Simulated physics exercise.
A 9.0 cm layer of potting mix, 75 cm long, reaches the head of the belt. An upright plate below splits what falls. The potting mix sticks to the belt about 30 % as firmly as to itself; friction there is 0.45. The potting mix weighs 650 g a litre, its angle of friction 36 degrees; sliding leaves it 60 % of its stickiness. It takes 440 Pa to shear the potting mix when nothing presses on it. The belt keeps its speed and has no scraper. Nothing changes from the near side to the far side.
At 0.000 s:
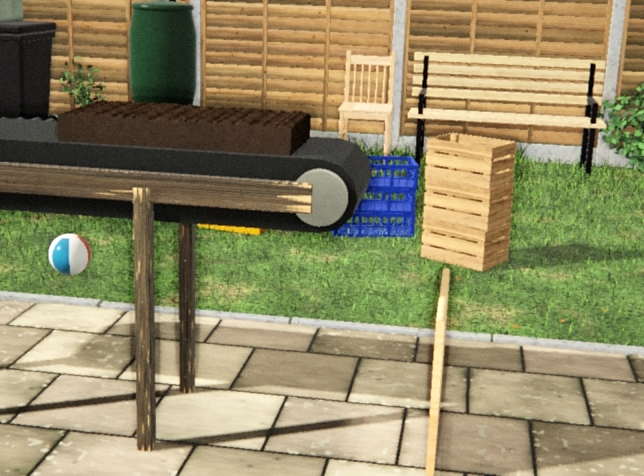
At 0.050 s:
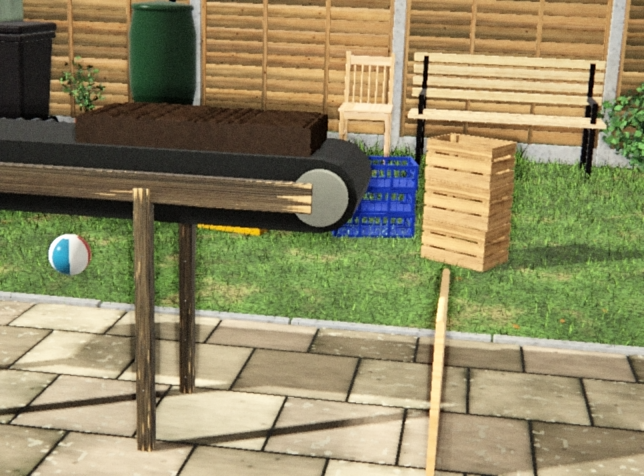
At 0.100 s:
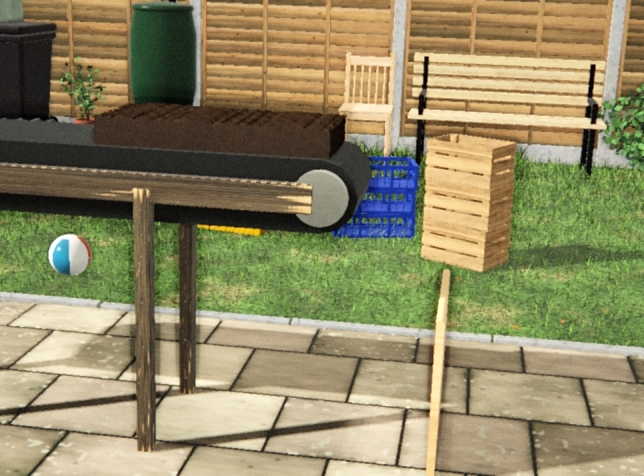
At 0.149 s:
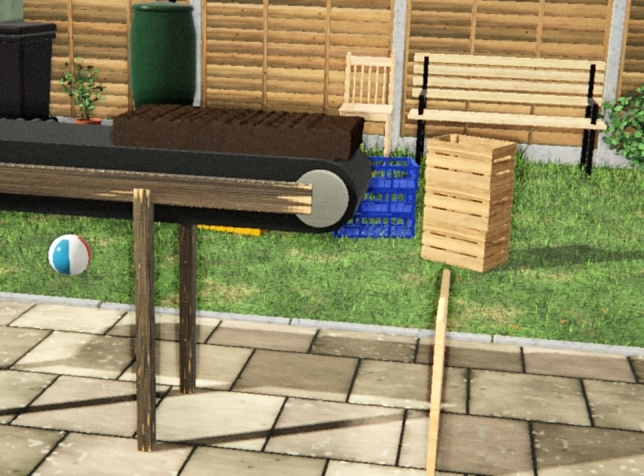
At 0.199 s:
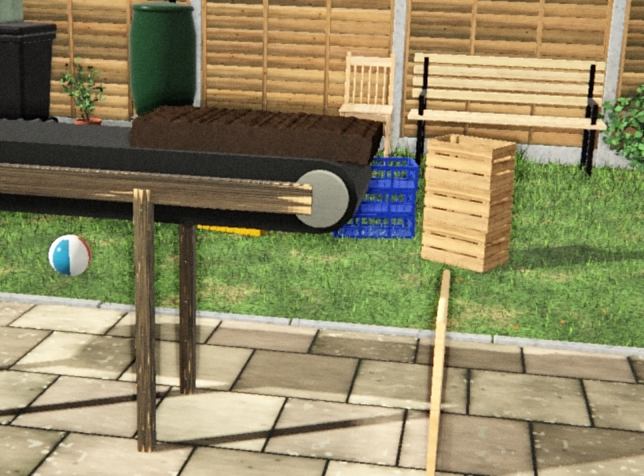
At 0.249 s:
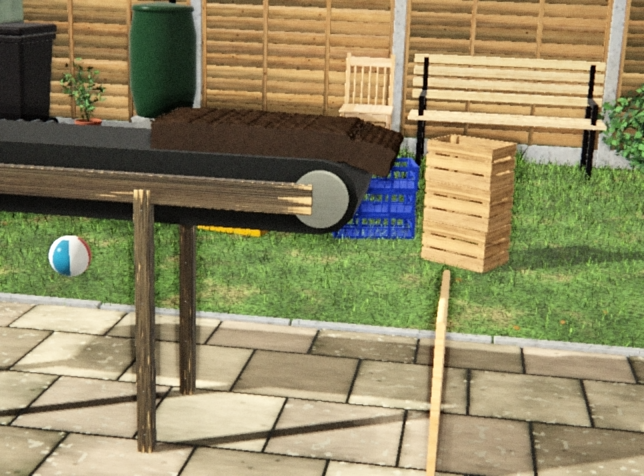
Dark potting mix riding right along a black conveyor belt in a garden, extending past the end roller, drooping and cracking.
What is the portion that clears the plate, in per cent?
The portion that clears the plate is near 98 %.
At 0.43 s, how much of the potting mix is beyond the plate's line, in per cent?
About 5 %.
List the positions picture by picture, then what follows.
In the first frame, foremost bit of the potting mix at (291, 143).
In the second frame, foremost bit of the potting mix at (310, 145).
In the third frame, foremost bit of the potting mix at (330, 146), 3 % of it past the top of the roller, in one piece.
In the fourth frame, foremost bit of the potting mix at (351, 137), 11 % of it past the top of the roller, in one piece.
In the fifth frame, foremost bit of the potting mix at (372, 144), 19 % of it past the top of the roller, in one piece.
In the sixth frame, foremost bit of the potting mix at (393, 157), 27 % of it past the top of the roller, cracking.
After 0.43 s, 5 % is beyond the plate's line.
After 0.64 s, 39 % is beyond the plate's line.
After 0.85 s, 72 % is beyond the plate's line.
After 1.06 s, 98 % is beyond the plate's line.
After 2.23 s, 98 % is beyond the plate's line.
